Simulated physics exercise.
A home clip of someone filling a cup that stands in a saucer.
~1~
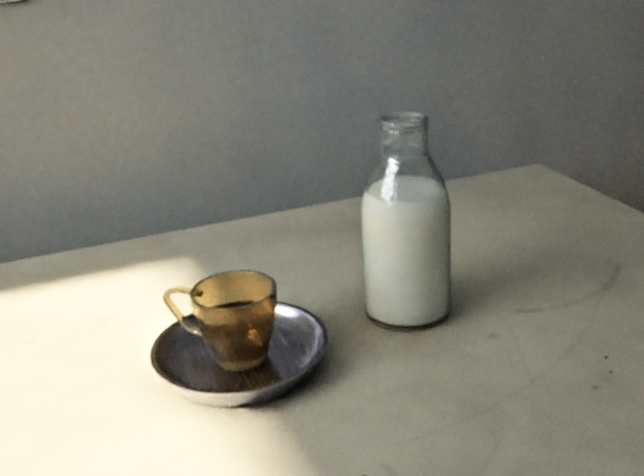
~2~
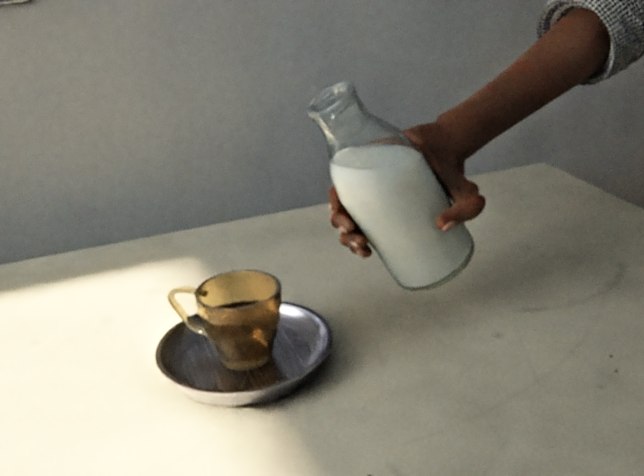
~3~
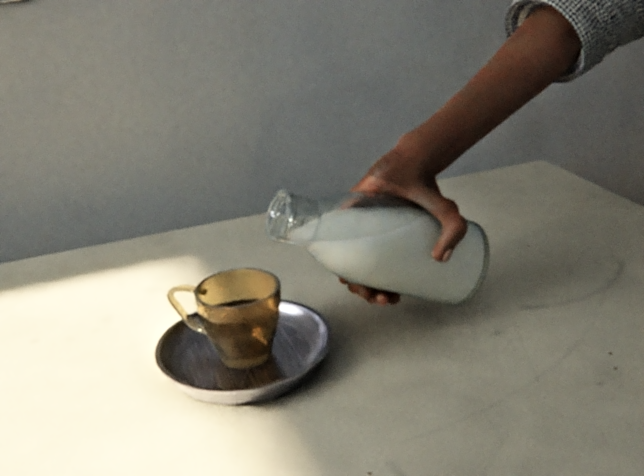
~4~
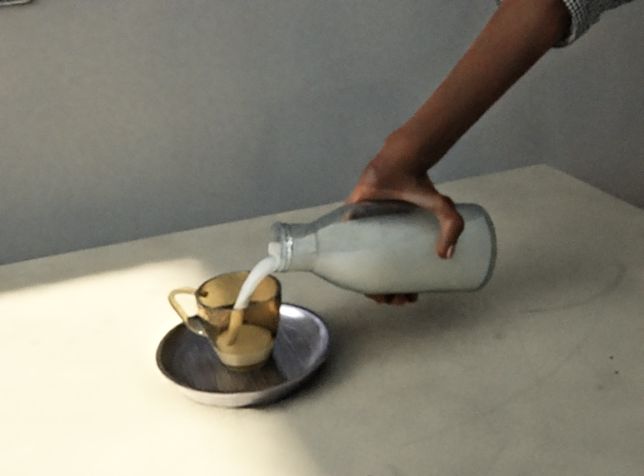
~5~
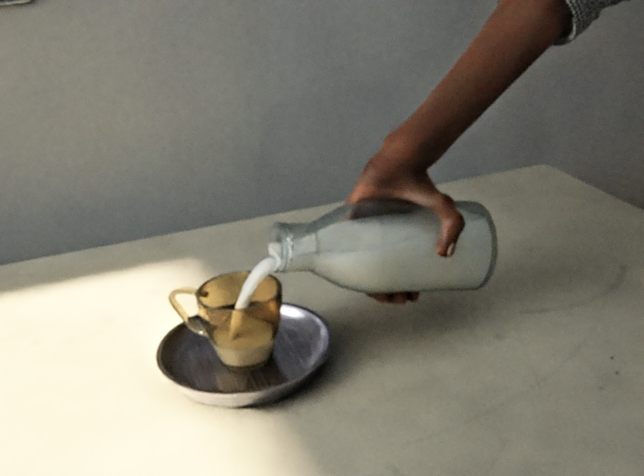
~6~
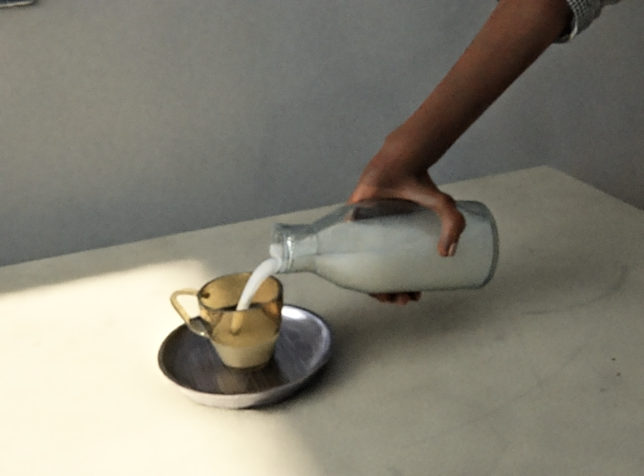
On a pale table, a hand lifts a milk bottle and pours into an amber cup.
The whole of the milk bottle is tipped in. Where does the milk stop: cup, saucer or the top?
It overflows cup and saucer.
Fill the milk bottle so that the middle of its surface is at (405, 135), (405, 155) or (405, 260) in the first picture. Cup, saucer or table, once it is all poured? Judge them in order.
As listed: On to the top, over both, into the saucer.
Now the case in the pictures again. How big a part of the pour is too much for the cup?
Close to 70 %.
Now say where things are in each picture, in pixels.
In the first frame, before the pour; milk bottle (406, 216) about two thirds full; cup (237, 320) empty; saucer (262, 392) dry.
In the second frame, the milk bottle is on its way; milk bottle (384, 182) tipped 30° with all of its load; cup (242, 320) empty.
In the third frame, the milk nears the lip; milk bottle (371, 240) tipped 65° with all of its load; cup (241, 318) empty.
In the fourth frame, pouring; milk bottle (375, 248) tipped 80° with nearly all of its load; cup about a quarter full, surface at (244, 340).
In the fifth frame, pouring; milk bottle (375, 247) tipped 80° with nearly all of its load; cup (242, 321) about a third full.
In the sixth frame, pouring; milk bottle (377, 246) tipped 80° with nearly all of its load; cup about a third full, surface at (245, 331); saucer (269, 394) dry.
A moment on, the cup is full to the brim; the saucer is wet, with room to spare.
Further on, the cup is full to the brim; the saucer is full and running over.
When it is over, the cup is full to the brim; the saucer is full and running over.
